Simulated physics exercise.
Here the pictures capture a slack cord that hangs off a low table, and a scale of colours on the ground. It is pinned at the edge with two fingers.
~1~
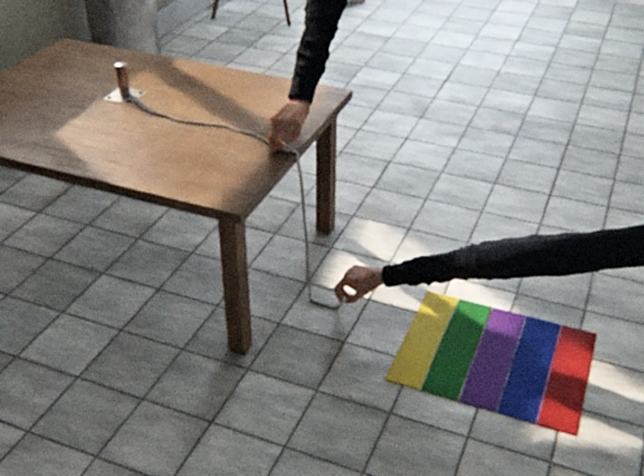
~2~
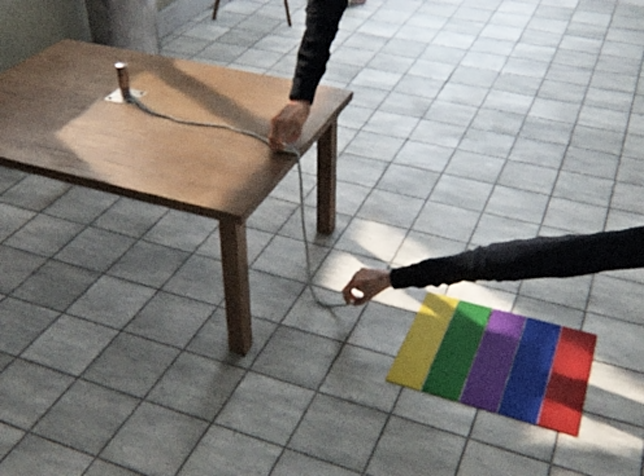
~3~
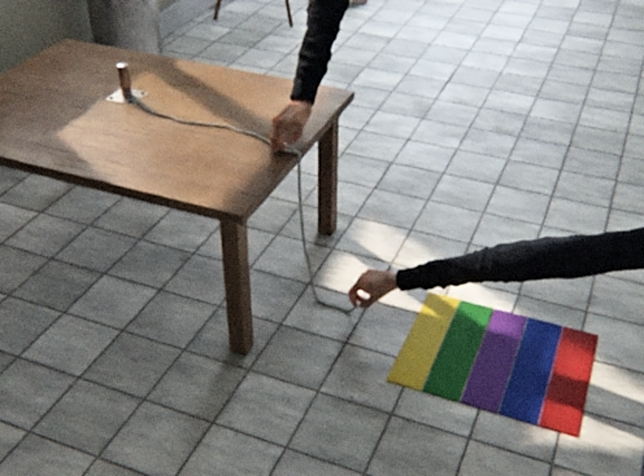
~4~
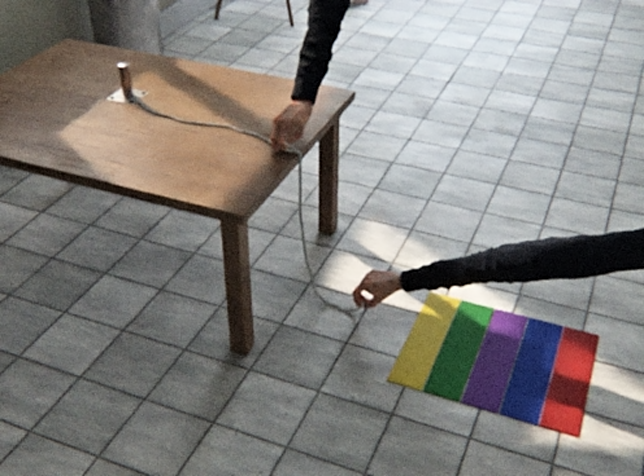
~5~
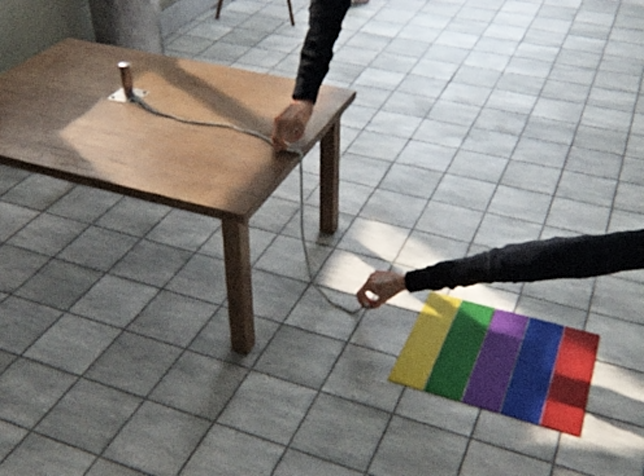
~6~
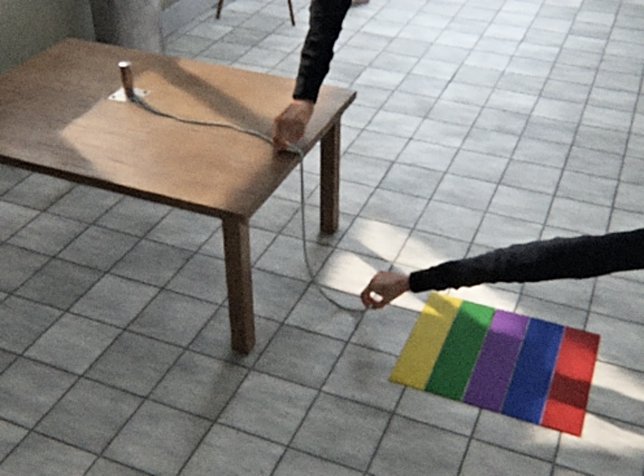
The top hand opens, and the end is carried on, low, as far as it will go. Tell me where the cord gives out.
It gives out over the green strip.
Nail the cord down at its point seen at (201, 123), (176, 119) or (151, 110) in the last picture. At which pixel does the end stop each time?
First try around (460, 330), second around (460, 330), third around (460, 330).
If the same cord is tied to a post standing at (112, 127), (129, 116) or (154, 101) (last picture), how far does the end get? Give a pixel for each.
Pixels, try by try: About (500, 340), (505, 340), (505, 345).
Early on, end near (414, 318); over yellow.
Midway, end near (446, 327); over yellow.
At the end of the slack, end near (466, 332); over green. It gets as far as the green strip.
